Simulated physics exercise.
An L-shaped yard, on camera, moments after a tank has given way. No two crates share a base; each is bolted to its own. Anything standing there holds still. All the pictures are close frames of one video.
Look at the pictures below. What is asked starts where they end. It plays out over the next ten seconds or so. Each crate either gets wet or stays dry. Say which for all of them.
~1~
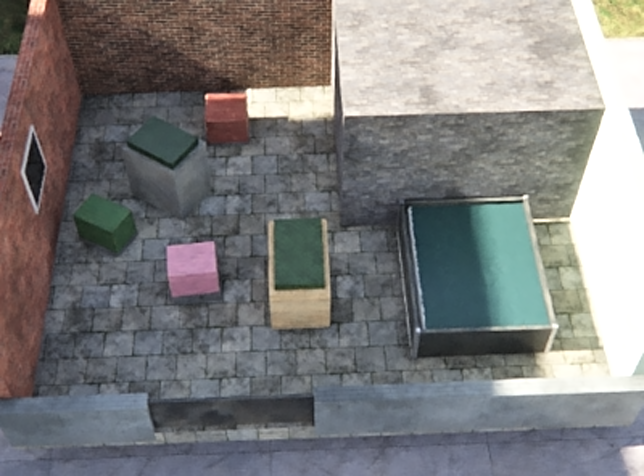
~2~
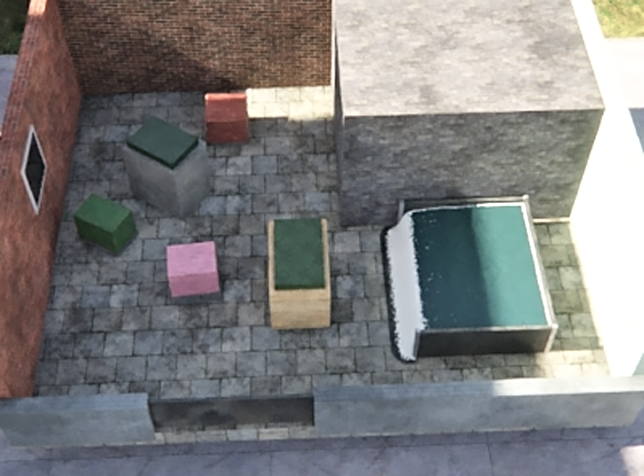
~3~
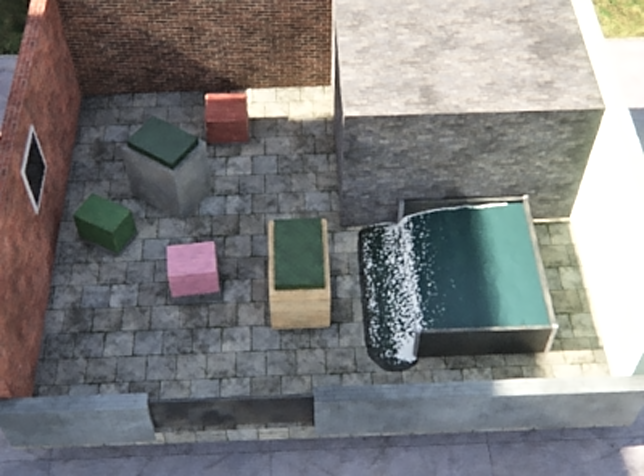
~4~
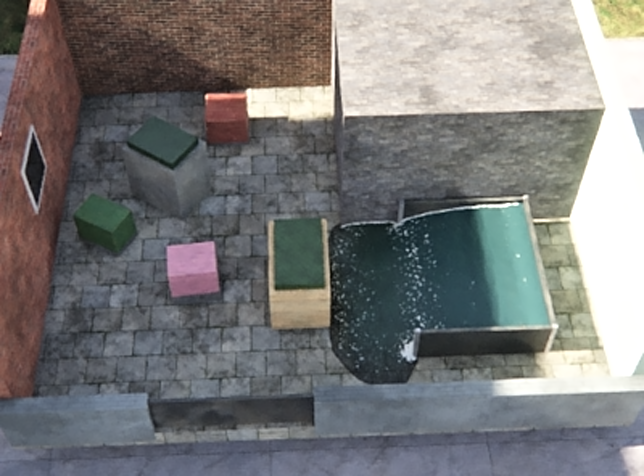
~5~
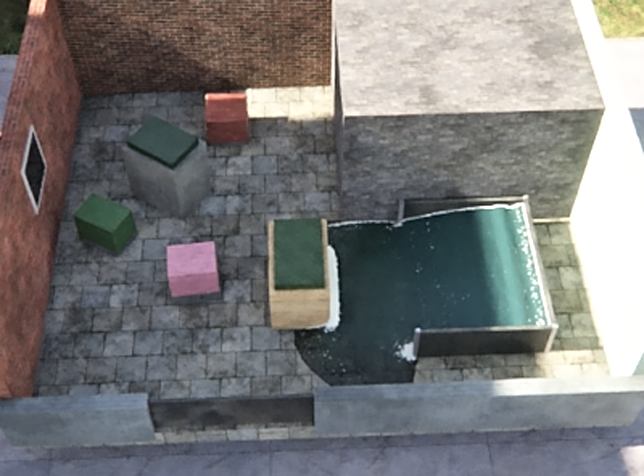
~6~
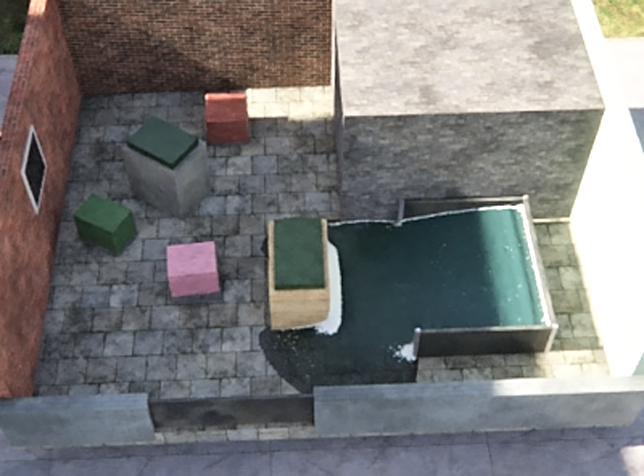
The green crate gets wet; the red crate gets wet; the pink crate stays dry.
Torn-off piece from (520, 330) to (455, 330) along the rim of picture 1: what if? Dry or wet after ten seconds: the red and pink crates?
First the red crate: It is never reached; then the pink crate: It is never reached.
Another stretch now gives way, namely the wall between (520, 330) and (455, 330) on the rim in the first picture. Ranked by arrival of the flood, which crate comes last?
My pick is the red crate.
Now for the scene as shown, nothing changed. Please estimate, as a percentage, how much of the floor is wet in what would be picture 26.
It comes to roughly 80 in a hundred.
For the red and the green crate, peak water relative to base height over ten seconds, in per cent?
Taking them in the order asked, 250 percent and 210 percent.
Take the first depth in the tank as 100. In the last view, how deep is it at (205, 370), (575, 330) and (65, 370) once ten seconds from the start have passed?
Around 12, 6 and 18 percent, in that order.
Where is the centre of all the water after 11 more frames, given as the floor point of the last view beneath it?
I'd put my finger on (353, 296).
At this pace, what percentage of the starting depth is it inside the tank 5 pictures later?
48 percent or thereabouts.
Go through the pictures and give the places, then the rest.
The first frame shows still water in the water tank at (474, 264).
In the second frame, water pours out at (409, 282) and has run to (412, 360).
In the third frame, water pours out at (409, 283) and has run to (388, 365).
In the fourth frame, the front is at (365, 376), out from the gap at (409, 284).
In the fifth frame, water pours out at (409, 284) and has run to a hidden place.
In the sixth frame, the front is at a hidden place, out from the gap at (409, 284).
A moment on, water covers 30 % of the floor; the green crate not reached, the red crate not reached, the pink crate not reached.
Next, water covers 50 % of the floor; the green crate water round its plinth, the red crate water round its plinth, the pink crate water round its plinth.
Then, water covers 80 % of the floor; the green crate water round its plinth, the red crate water round its plinth, the pink crate water round its plinth.
Later, water covers 90 % of the floor; the green crate water round its plinth, the red crate water round its plinth, the pink crate water round its plinth.
In the end, water covers 100 % of the floor; the green crate was topped, the red crate was topped, the pink crate stayed above the water.
